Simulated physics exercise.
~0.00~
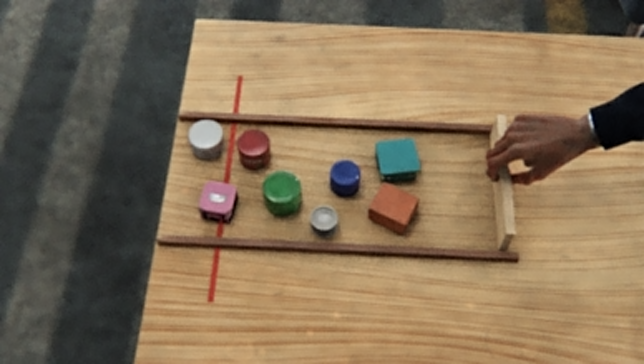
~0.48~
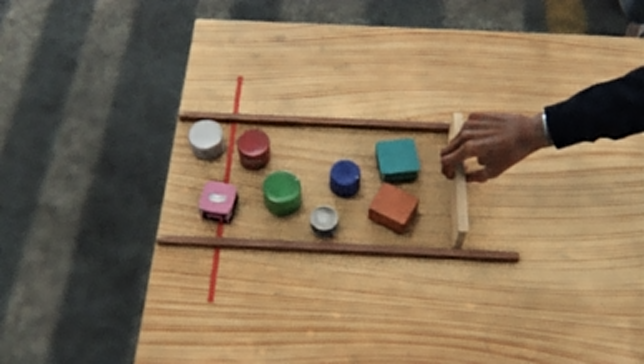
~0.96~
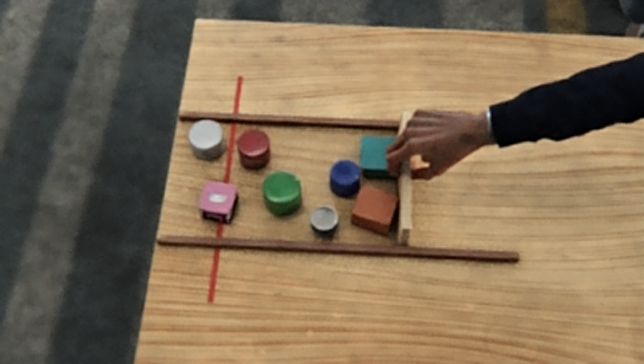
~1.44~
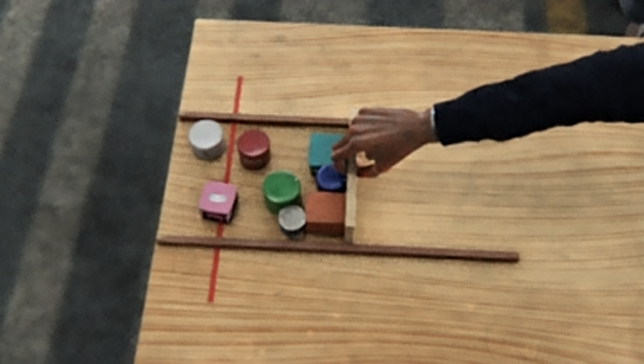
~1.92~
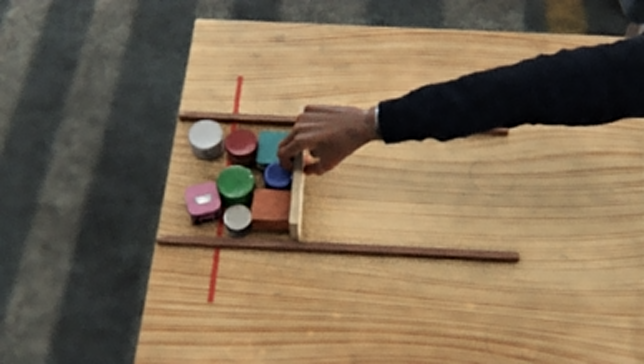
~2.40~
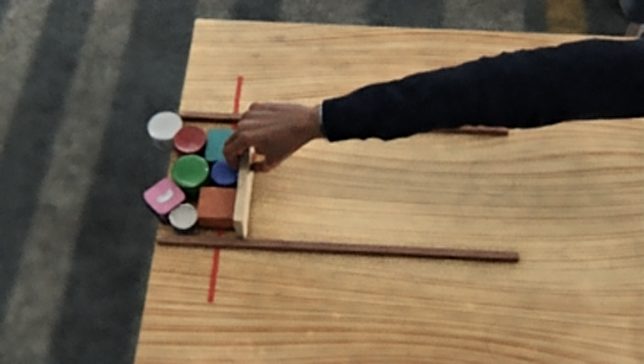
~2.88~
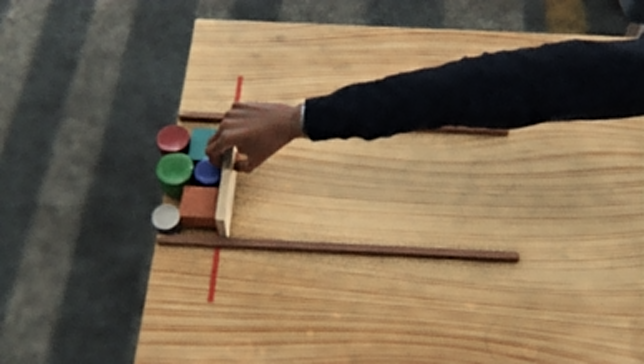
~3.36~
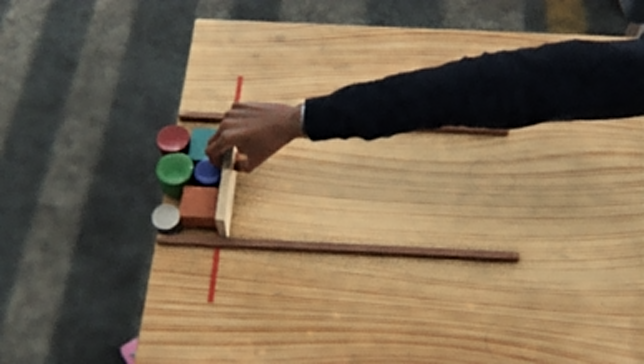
At first, a hand holds an upright wooden board at the right end of a channel between two dark strips, with a jumble of colourful round and blocky items lying to its left. The hand slides the board steadily left, gathering the turquoise and orange blocks, then the blue, grey, green and red pieces. The packed group shoves the white pot and pink case towards the table's left edge, where both hang out and then drop off. The board stops at the red tape line, and the remaining items stay crowded at the edge, still on the table.
